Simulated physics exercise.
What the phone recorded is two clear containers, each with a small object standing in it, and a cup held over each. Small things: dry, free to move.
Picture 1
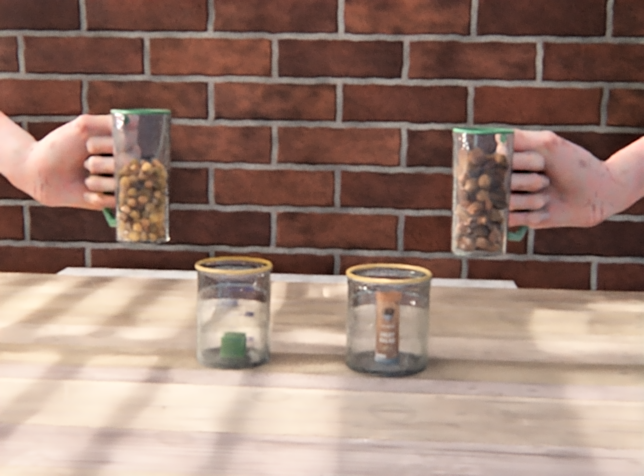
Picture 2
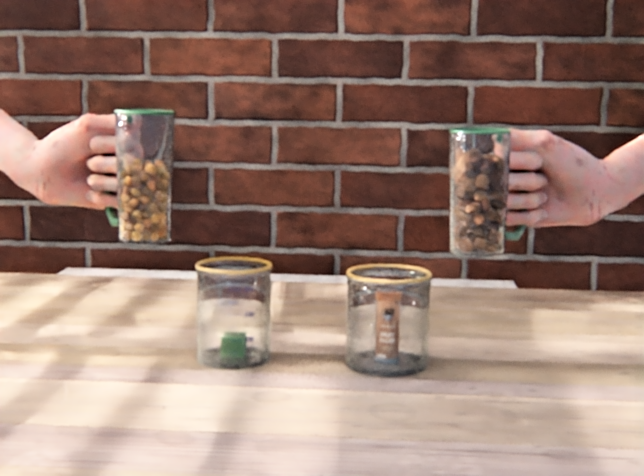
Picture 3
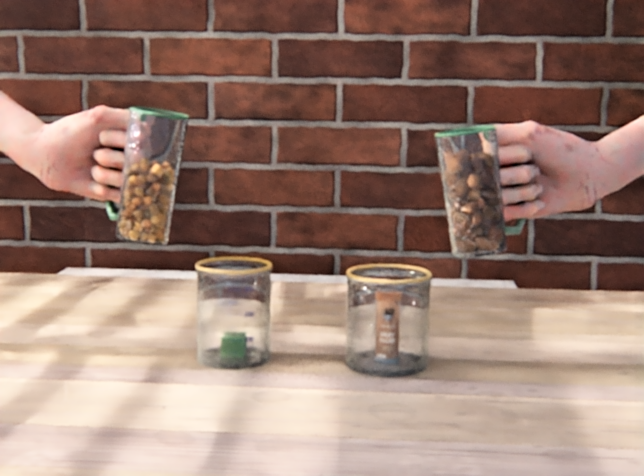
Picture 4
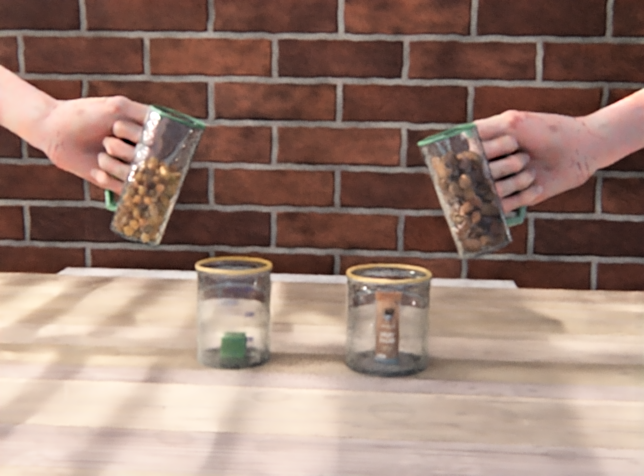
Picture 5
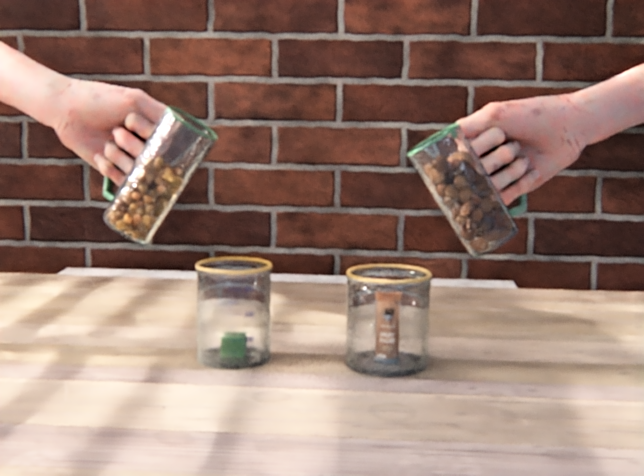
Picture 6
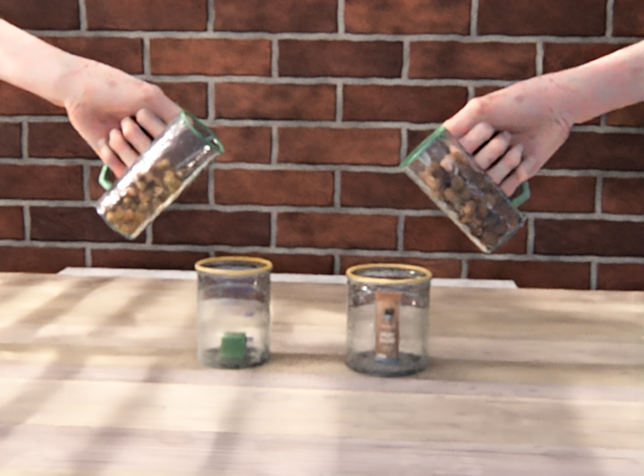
Two hand-held clear cups of small brown pieces tilting inward above two glass jars, each holding a small upright object.
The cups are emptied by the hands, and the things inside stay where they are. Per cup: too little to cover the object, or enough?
Left object: Enough, right object: Too little.
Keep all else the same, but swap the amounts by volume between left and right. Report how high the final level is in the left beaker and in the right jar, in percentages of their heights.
60 and 45 percent.
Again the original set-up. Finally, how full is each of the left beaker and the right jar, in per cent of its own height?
Left: Roughly 50 %, right: 55 %.
Then, 0.52 s after the last picture, left beaker empty, all of its cupful still in the cup; right jar empty, all of its cupful still in the cup.
Then, 0.98 s after the last picture, left beaker nearly empty, most of its cupful still in the cup; right jar nearly empty, most of its cupful still in the cup.
Then, 1.37 s after the last picture, left beaker a third full, none of its cupful still in the cup, a few pieces on the table; right jar half full, none of its cupful still in the cup.
At rest, left beaker half full (surface near (234, 310)), a few pieces on the table; right jar half full (surface near (388, 311)), nothing beside it; the left thing is covered; the right thing is still showing.
